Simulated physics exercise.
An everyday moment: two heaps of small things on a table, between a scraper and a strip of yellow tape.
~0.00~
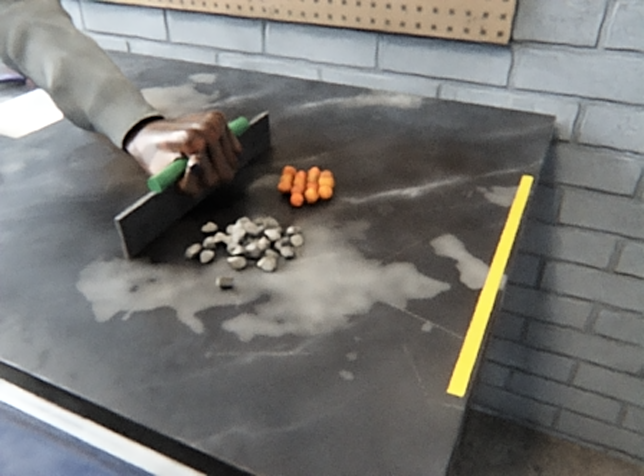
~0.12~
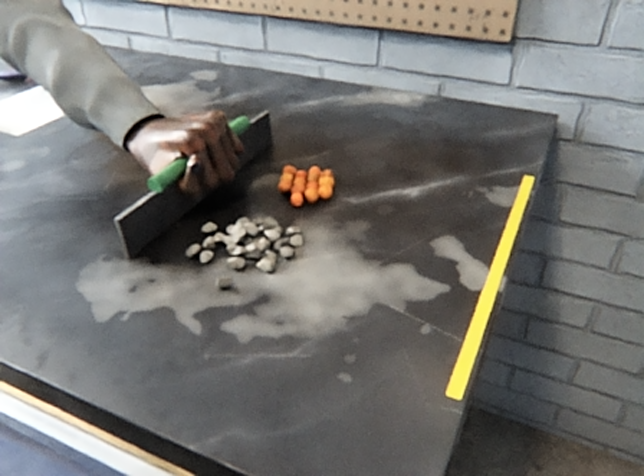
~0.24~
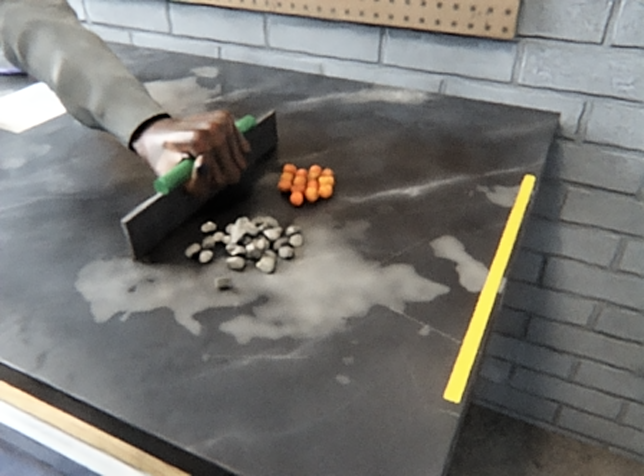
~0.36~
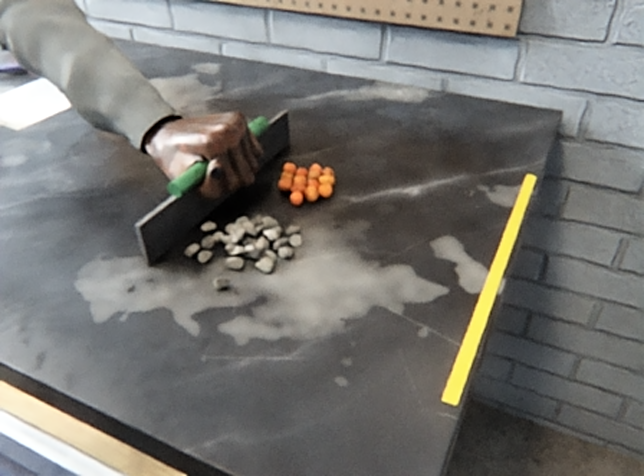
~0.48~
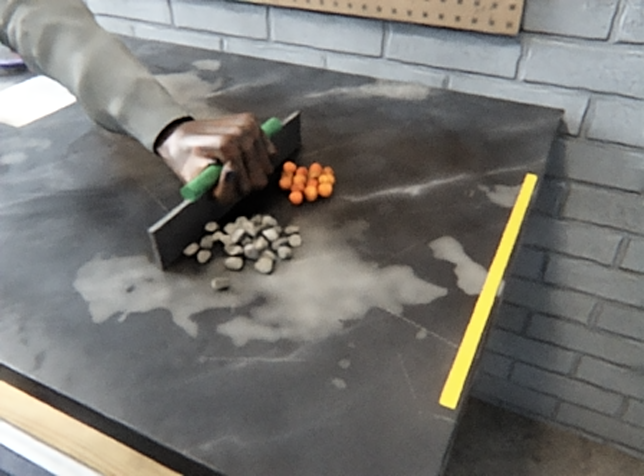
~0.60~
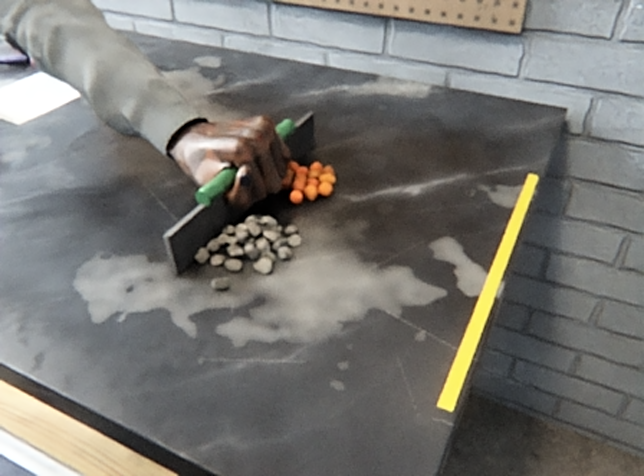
The clip shows a hand gripping the green handle of a dark scraper, at rest at first, then sliding it a short way right across a dark tabletop, up to small grey stones and orange pieces that barely move.
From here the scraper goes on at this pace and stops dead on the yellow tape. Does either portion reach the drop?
The front portion sends some to the floor and the back portion sends some to the floor.
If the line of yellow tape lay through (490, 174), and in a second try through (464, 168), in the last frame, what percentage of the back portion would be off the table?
First some 0, then 0 per cent.
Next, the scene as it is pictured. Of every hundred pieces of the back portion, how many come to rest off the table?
Roughly 100 in a hundred.
By 1.53 s, scraper still moving, near (373, 196); front portion all on the table, its front near (401, 279); back portion all on the table, its front near (418, 227).
By 2.49 s, scraper stopped at the yellow tape; front portion almost all over the edge; back portion roughly half over the edge.
By 2.77 s, scraper stopped at the yellow tape; front portion every one over the edge; back portion every one over the edge.
When it is over (3.0 s), scraper stopped at the yellow tape; front portion every one over the edge; back portion every one over the edge.
